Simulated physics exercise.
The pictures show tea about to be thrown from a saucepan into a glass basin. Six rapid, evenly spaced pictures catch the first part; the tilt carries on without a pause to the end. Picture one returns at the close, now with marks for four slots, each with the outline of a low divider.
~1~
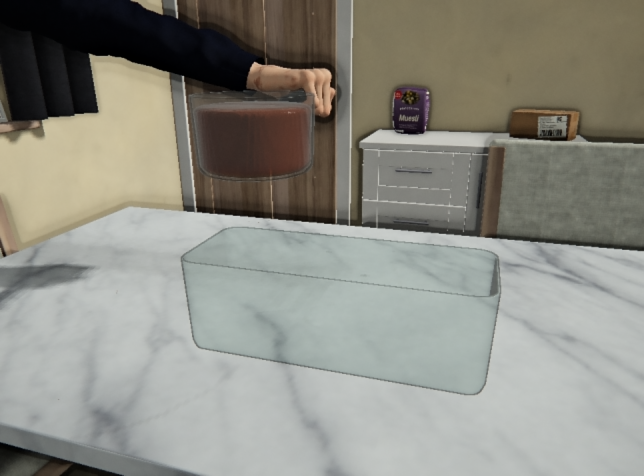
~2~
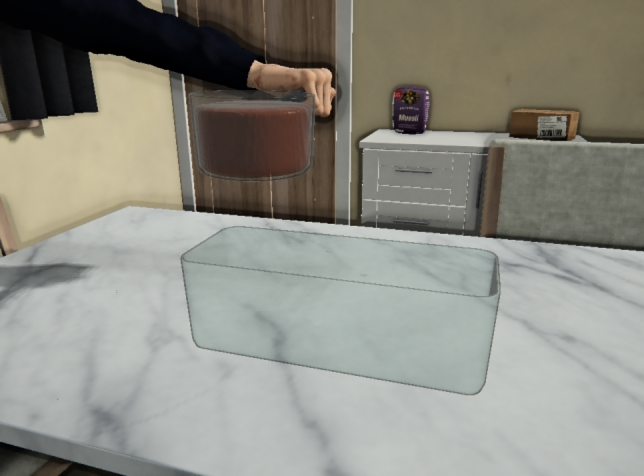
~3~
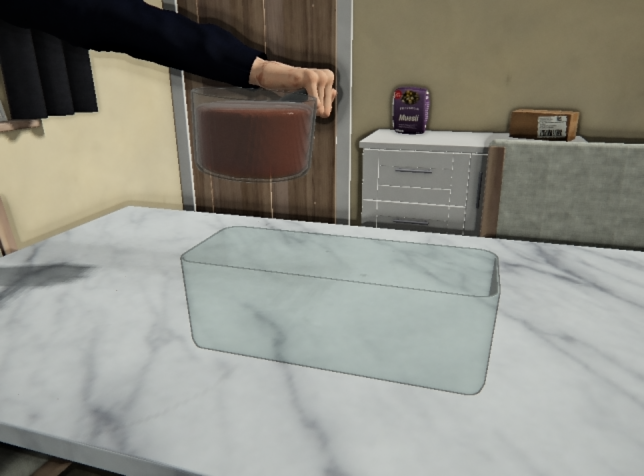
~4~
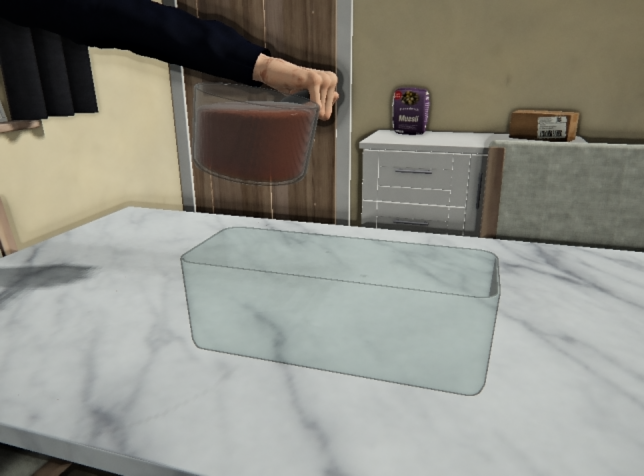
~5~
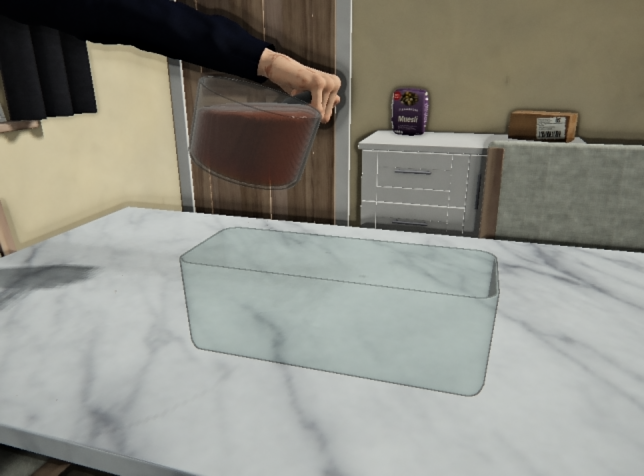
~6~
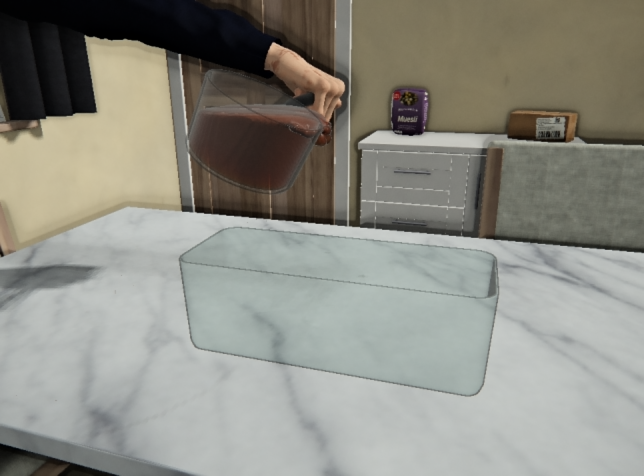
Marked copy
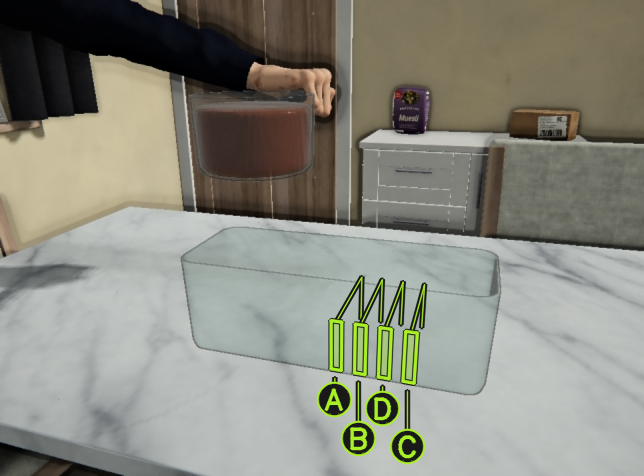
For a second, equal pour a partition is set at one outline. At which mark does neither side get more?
Choose B.
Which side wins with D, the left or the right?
The left side.
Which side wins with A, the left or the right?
The right side.
On the marked copy, A at (334, 377); B at (358, 382); C at (407, 390); D at (382, 386).
If A is chosen, about 22 % ends left of the wall and 77 % right of it.
If B is chosen, about 47 % ends left of the wall and 52 % right of it.
If C is chosen, about 98 % ends left of the wall and 1 % right of it.
If D is chosen, about 85 % ends left of the wall and 14 % right of it.
